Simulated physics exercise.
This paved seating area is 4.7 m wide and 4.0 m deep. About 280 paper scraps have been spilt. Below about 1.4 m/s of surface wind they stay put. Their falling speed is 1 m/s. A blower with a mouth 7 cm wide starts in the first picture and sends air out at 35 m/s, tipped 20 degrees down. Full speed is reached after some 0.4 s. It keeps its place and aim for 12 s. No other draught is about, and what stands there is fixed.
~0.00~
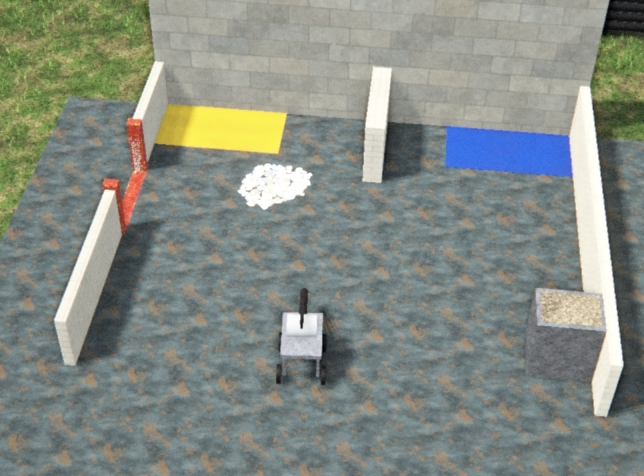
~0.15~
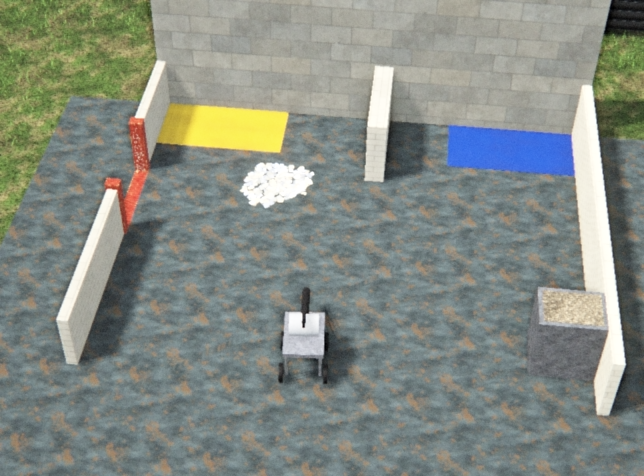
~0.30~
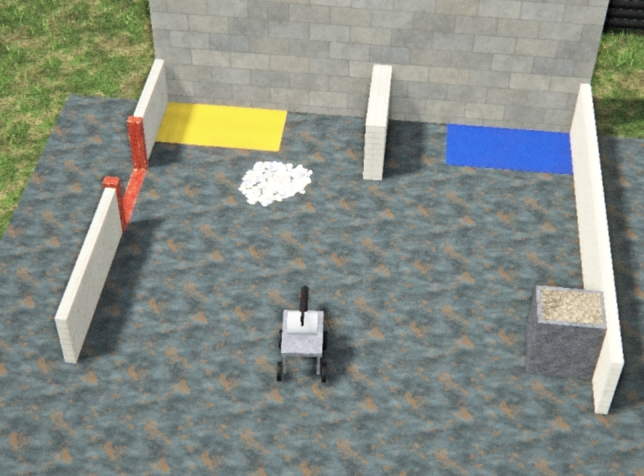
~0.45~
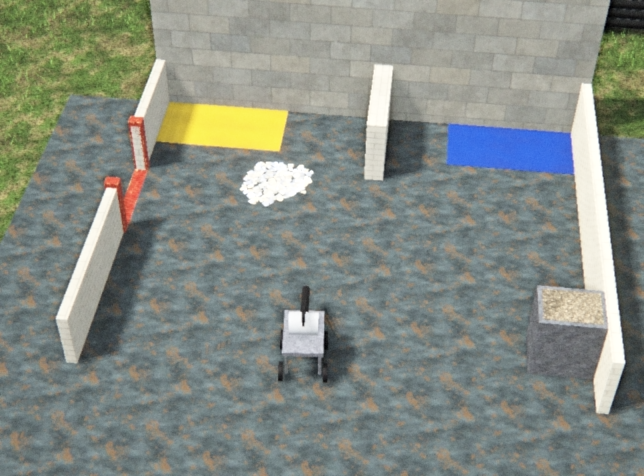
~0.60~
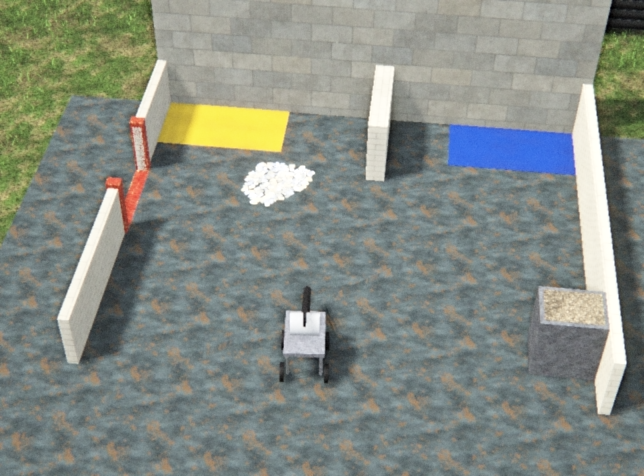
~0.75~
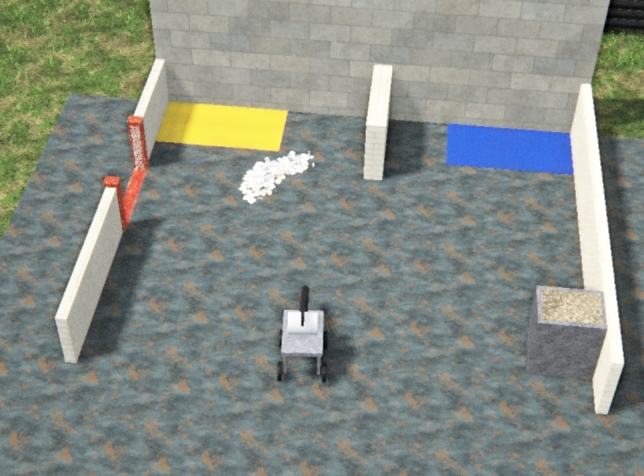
On a paved seating area edged by low walls, a small wheeled blower faced a pile of white paper scraps, which lay still at first, then shifted, some sliding away toward the back wall.
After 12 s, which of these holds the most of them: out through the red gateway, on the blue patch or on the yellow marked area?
It is yellow that takes the most.
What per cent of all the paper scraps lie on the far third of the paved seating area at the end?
Near 100 %.
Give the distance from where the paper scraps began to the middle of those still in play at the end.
Roughly 1.8 m.
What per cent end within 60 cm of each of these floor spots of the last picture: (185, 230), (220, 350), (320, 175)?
In turn about 0 %, 0 %, 0 %.
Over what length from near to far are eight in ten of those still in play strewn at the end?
About 0.0 m.
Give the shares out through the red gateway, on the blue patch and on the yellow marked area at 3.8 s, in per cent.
Roughly 0 % red, 0 % blue, 100 % yellow.
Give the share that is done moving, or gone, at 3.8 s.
Some 40 per cent.
After 2.4 s, 0 % are out through the red gateway, 0 % on the blue patch and 92 % on the yellow marked area; the middle of those still in play is near (220, 105); 15 % have settled or left.
After 3.8 s, 0 % are out through the red gateway, 0 % on the blue patch and 95 % on the yellow marked area; the middle of those still in play is near (196, 104); 39 % have settled or left.
After 6.6 s, 0 % are out through the red gateway, 0 % on the blue patch and 99 % on the yellow marked area; the middle of those still in play is near (186, 104); 65 % have settled or left.
After 12.0 s, at the end, 0 % are out through the red gateway, 0 % on the blue patch and 99 % on the yellow marked area; the middle of those still in play is near (184, 101).
